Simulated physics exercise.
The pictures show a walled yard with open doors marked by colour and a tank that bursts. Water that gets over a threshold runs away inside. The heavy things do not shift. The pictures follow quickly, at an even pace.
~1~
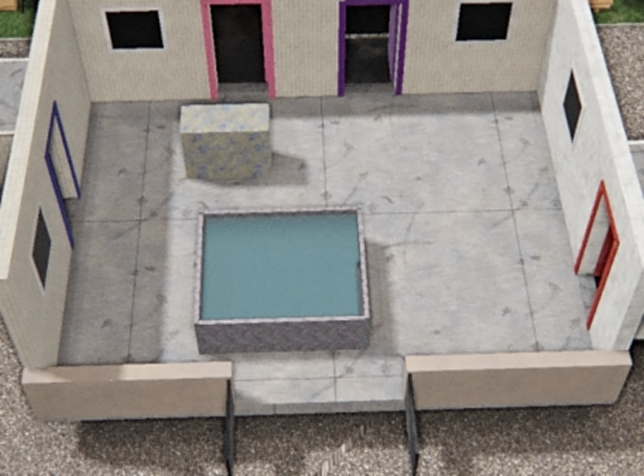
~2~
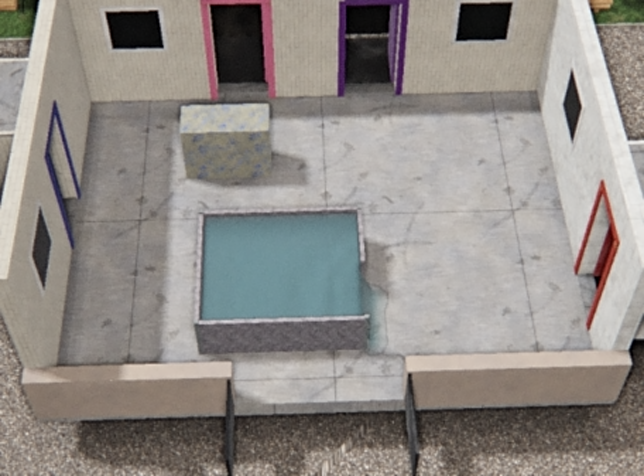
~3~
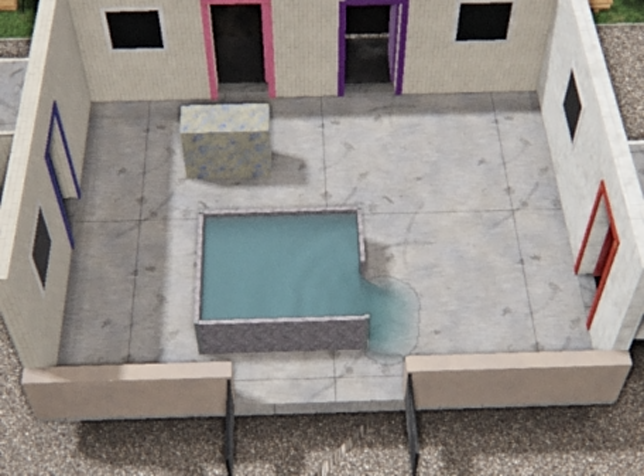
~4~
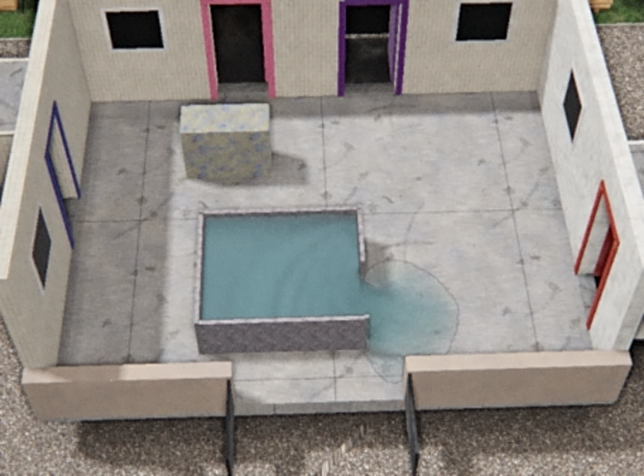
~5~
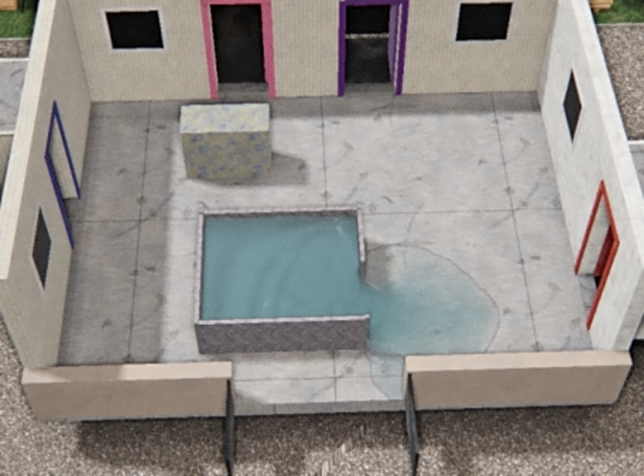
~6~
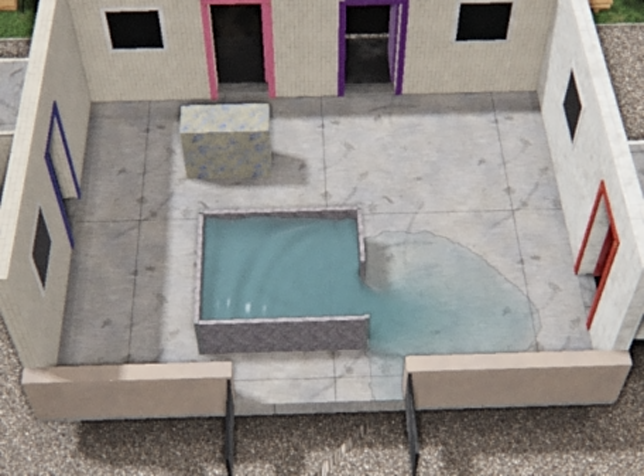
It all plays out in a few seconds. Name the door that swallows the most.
It is the red one.
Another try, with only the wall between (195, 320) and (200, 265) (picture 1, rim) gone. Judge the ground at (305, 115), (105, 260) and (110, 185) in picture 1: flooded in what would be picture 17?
One after the other: Dry, wet, under water.
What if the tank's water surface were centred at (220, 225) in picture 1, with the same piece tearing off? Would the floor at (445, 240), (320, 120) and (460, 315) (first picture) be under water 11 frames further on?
In that order: Awash, free of water, under water.
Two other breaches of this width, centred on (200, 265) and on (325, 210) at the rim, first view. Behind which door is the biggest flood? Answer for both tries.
In turn: The blue one, the door marked purple.
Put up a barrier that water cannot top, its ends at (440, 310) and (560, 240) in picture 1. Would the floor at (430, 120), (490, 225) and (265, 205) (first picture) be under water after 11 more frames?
As listed: Clear, under water, not flooded.
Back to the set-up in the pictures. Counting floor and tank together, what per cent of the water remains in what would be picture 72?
Close to 74 %.
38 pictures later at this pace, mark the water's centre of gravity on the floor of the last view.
I would point to (406, 249).
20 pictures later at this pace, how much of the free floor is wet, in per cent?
About 30 per cent.
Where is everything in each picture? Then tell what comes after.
The first picture shows the open tank at (281, 266) is whole and still.
In the second picture, water pours out at (362, 307) and has run to (379, 349).
In the third picture, water pours out at (362, 310) and has run to (414, 300).
In the fourth picture, the front is at (450, 303), out from the gap at (362, 311).
In the fifth picture, the front is at (493, 321), out from the gap at (362, 310).
In the sixth picture, the front is at (534, 327), out from the gap at (362, 310).
A moment on, water covers 20 % of the floor; purple door not reached, red door some in, pink door not reached, blue door not reached.
Next, water covers 25 % of the floor; purple door not reached, red door a lot in, pink door not reached, blue door not reached.
Then, water covers 30 % of the floor; purple door not reached, red door a lot in, pink door not reached, blue door not reached.
Later, water covers 50 % of the floor; purple door a trickle in, red door a lot in, pink door wet at the sill, nothing in, blue door not reached.
In the end, water covers 80 % of the floor; purple door some in, red door a lot in, pink door wet at the sill, nothing in, blue door wet at the sill, nothing in; the red door has let in the most.
